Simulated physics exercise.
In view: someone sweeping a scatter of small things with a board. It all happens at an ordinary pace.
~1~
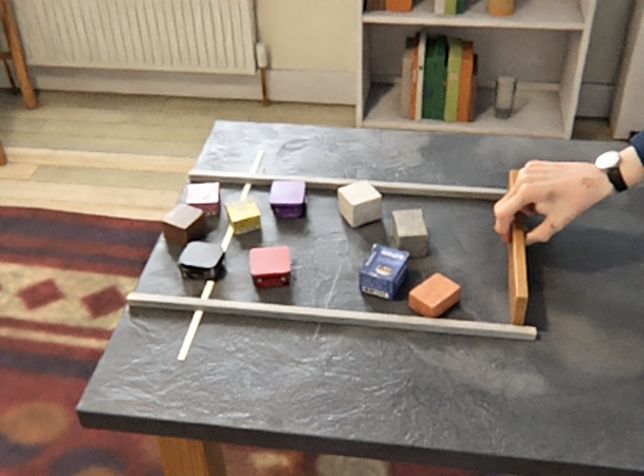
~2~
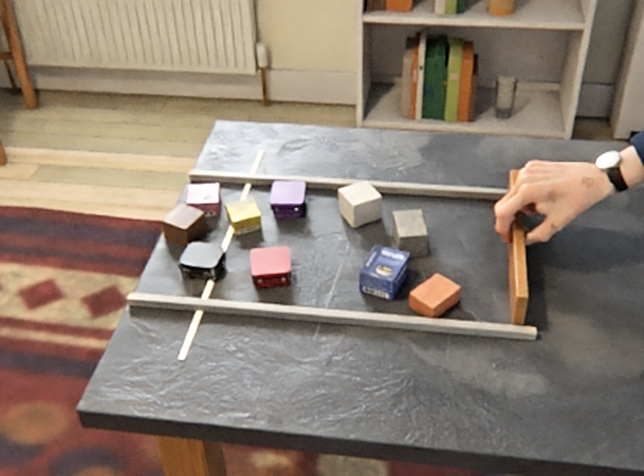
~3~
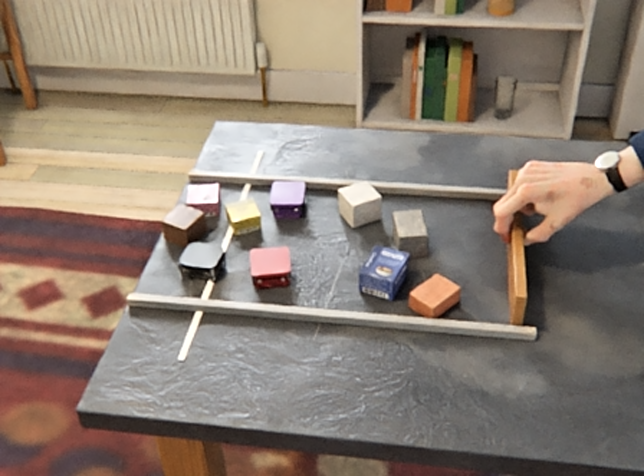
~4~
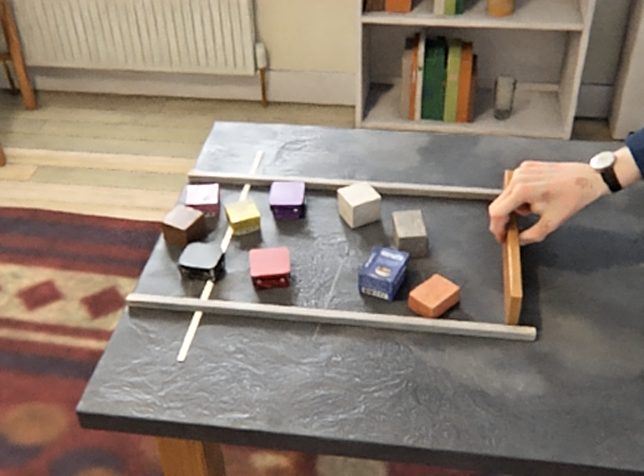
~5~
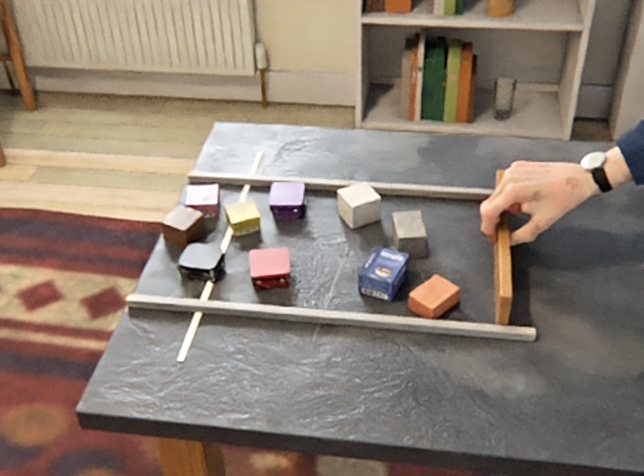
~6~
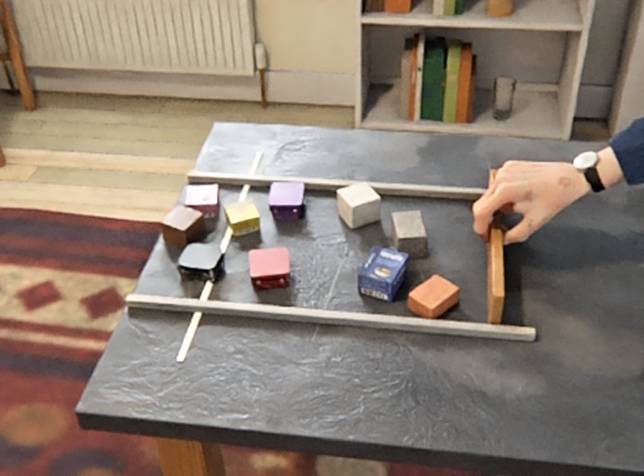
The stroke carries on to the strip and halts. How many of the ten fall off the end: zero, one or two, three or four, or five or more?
In the end the number that fall off is one or two.
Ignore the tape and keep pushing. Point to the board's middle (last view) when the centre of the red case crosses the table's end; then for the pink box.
At (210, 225) for the red case; at (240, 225) for the pink box.
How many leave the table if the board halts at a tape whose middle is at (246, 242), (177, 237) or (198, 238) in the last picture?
It would be 0, 7 and 6.
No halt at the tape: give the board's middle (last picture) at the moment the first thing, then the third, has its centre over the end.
About (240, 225), then (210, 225).
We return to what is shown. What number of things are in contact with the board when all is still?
4 of them.
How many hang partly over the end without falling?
Overhanging: 1.
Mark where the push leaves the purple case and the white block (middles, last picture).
First (197, 189), then (225, 191).
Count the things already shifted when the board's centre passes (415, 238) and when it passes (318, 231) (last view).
By then 3, and 6.
Early on, none off yet; brown block at rest near (183, 227); pink box at rest near (203, 201); black case at rest near (202, 263).
A while later, none off yet; brown block at rest near (183, 227); pink box at rest near (203, 201); black case moving near (194, 263).
Finally, the number that fall off is one or two; lost, black case and pink box.
